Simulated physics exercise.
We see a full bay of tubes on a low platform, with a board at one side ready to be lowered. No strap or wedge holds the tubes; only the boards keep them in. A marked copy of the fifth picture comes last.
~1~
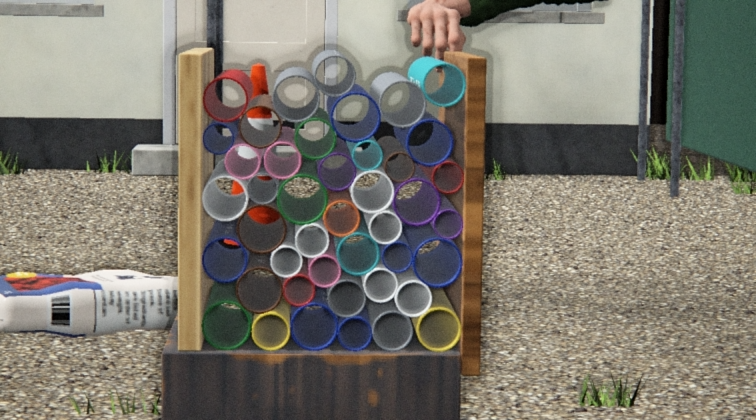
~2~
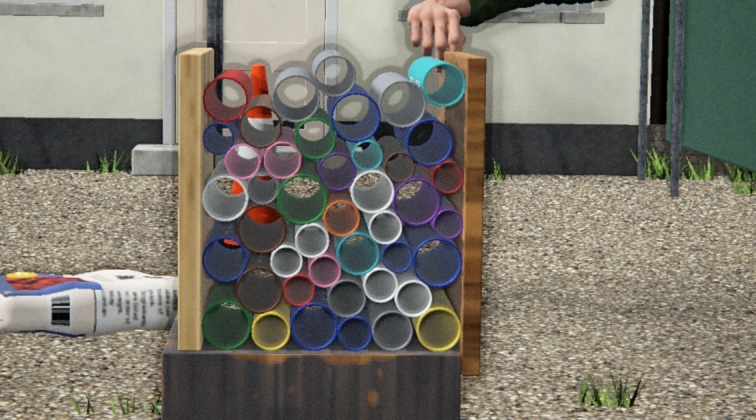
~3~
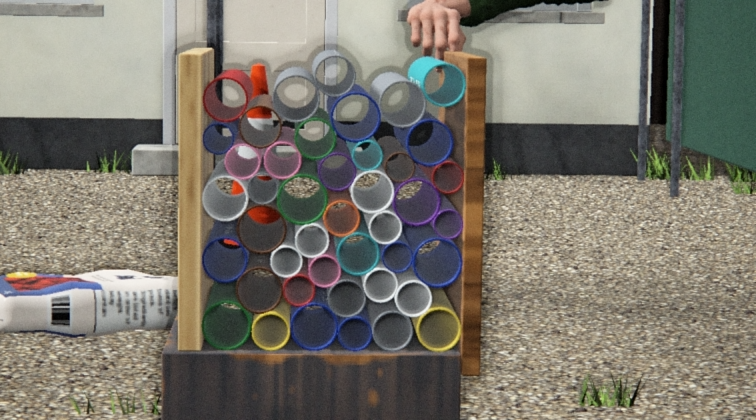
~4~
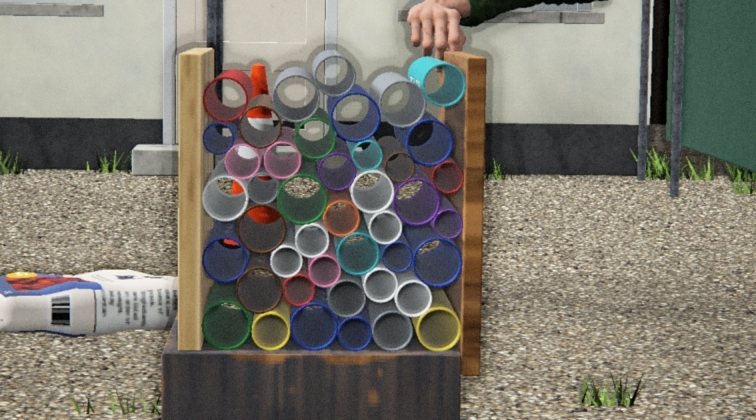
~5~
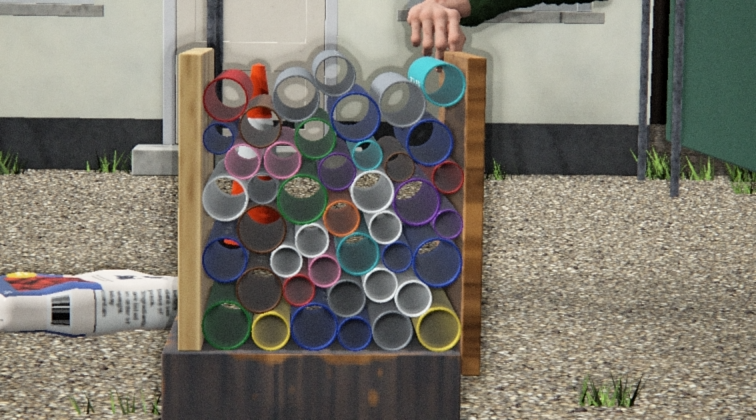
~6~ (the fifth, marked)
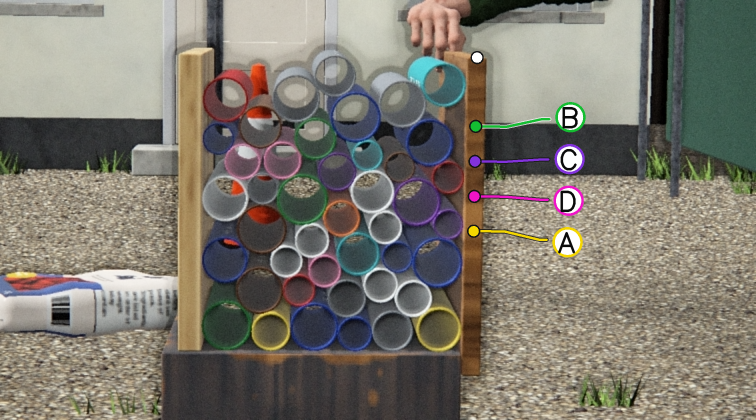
A hand stayed near the top of the right-hand board, above a stack of colourful tubes packed between two upright boards on a low dark platform, and nothing visibly moved.
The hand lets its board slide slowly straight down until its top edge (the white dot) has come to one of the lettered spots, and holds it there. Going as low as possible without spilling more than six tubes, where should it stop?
Lower it to A and no more.
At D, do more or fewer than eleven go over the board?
Fewer than eleven.
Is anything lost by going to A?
Yes, at A.
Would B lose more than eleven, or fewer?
It loses fewer than eleven.
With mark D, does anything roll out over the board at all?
At D: Yes.
On the marked copy, A at (473, 231); B at (476, 127); C at (475, 162); D at (474, 197); the white dot at (477, 58).
With A. Early on, top of the board (465, 134).
Further on, top of the board (464, 220).
At the end, top of the board (464, 230), four out over the board.
As for the rest, B none out over the board; C one out over the board; D one out over the board.
